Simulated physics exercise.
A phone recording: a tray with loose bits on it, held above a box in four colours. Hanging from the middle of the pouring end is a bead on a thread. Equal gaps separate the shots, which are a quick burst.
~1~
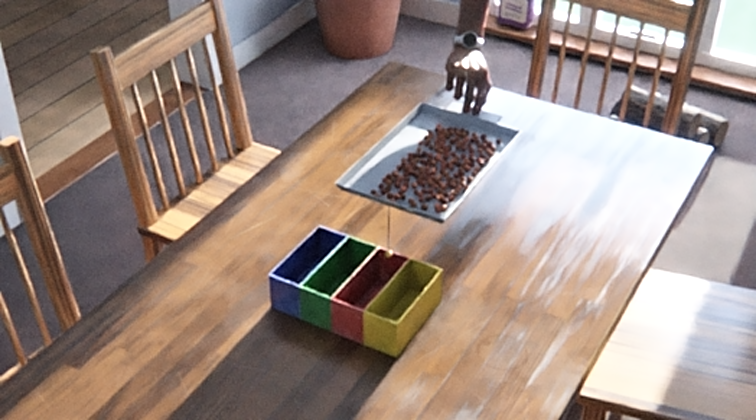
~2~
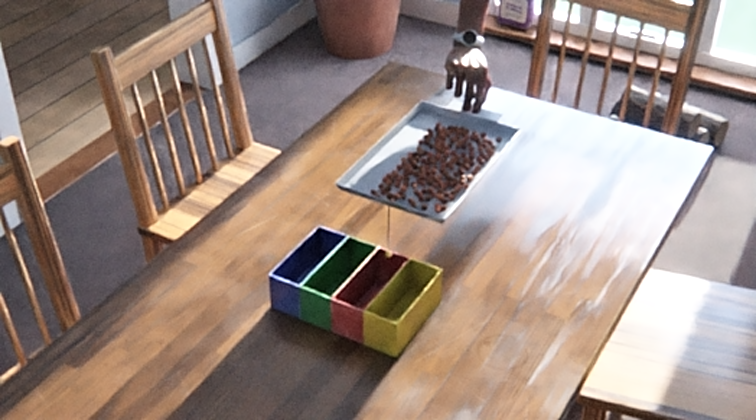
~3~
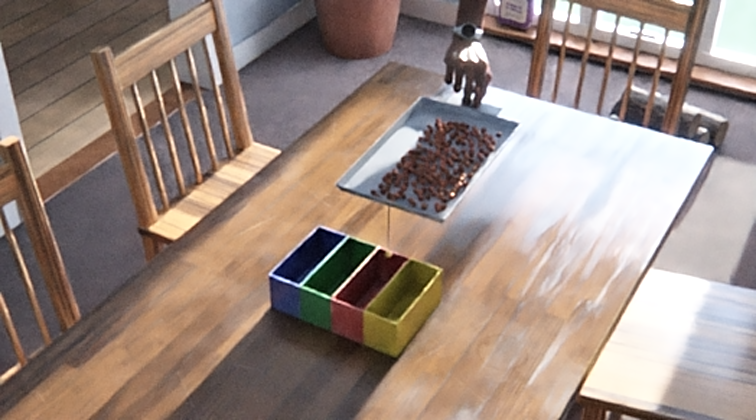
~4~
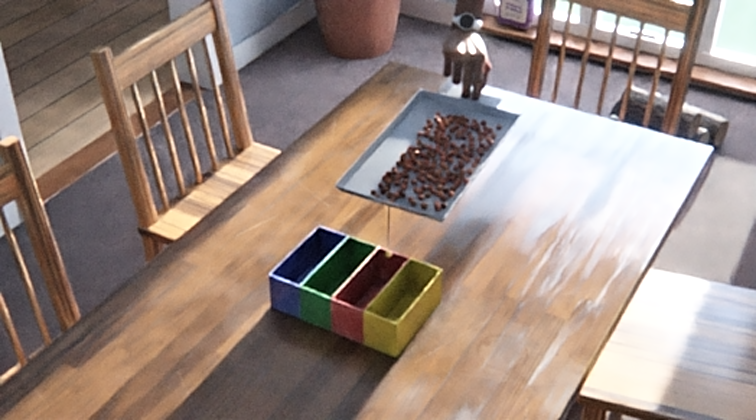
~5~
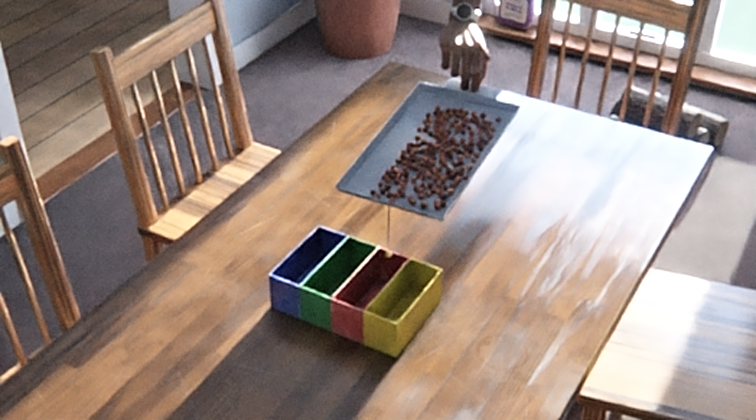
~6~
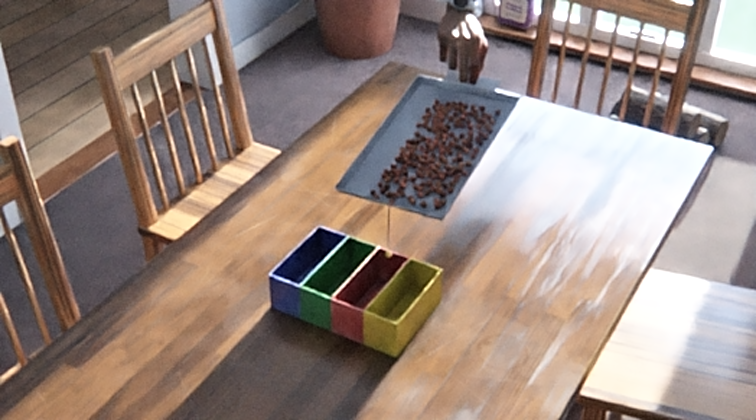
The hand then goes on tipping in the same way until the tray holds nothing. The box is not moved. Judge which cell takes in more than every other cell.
The green cell takes in the most.
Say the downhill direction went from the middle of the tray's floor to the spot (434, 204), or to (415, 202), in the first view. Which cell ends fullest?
Try 1 - that yellow cell / try 2 - yellow.
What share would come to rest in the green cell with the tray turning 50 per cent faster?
Roughly 40 percent.
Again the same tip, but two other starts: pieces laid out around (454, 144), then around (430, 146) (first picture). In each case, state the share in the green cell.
First about 40, then 40 per cent.
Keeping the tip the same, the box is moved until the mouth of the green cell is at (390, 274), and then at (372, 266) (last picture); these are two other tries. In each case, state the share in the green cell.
20 and 30 %.
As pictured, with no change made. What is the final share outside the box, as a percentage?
0 %.
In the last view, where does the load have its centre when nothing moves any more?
(341, 299).
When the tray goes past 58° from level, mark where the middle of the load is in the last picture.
I'd mark the middle close to (381, 181).
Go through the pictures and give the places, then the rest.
In the first frame, corners of the pouring end near (340, 182) and (442, 216), level; middle of the load near (443, 167), clay pellets; bead on its thread near (388, 254); blue cell near (285, 293); green cell near (316, 305); red cell near (348, 318); yellow cell near (380, 331).
In the second frame, corners of the pouring end near (340, 183) and (442, 216), level; middle of the load near (443, 166).
In the third frame, corners of the pouring end near (340, 183) and (442, 216), tipped barely, lowest at the left corner; middle of the load near (443, 163).
In the fourth frame, corners of the pouring end near (339, 184) and (442, 215), tipped a little, lowest at the left corner; middle of the load near (443, 159).
In the fifth frame, corners of the pouring end near (339, 185) and (441, 215), tipped a little, lowest at the left corner; middle of the load near (442, 156).
In the sixth frame, corners of the pouring end near (339, 186) and (441, 215), tipped a little, lowest at the left corner; middle of the load near (442, 152); blue cell near (285, 293); green cell near (316, 305); red cell near (348, 318); yellow cell near (380, 331).
Shortly afterwards, tray tipped steeply; all but a few on the tray; only a few in the green cell; only a few in the blue cell; only a few falling or outside the box.
Next, tray tipped right over; a little on the tray; near a third in the green cell; near a quarter in the blue cell; a little in the red cell; a little in the yellow cell; near a quarter falling or outside the box.
Some moments later, tray tipped past a quarter turn; near half in the green cell; near a quarter in the red cell; near a quarter in the blue cell; a little in the yellow cell.
In the end, tray tipped past a quarter turn; near half in the green cell; near a quarter in the red cell; near a quarter in the blue cell; a little in the yellow cell.
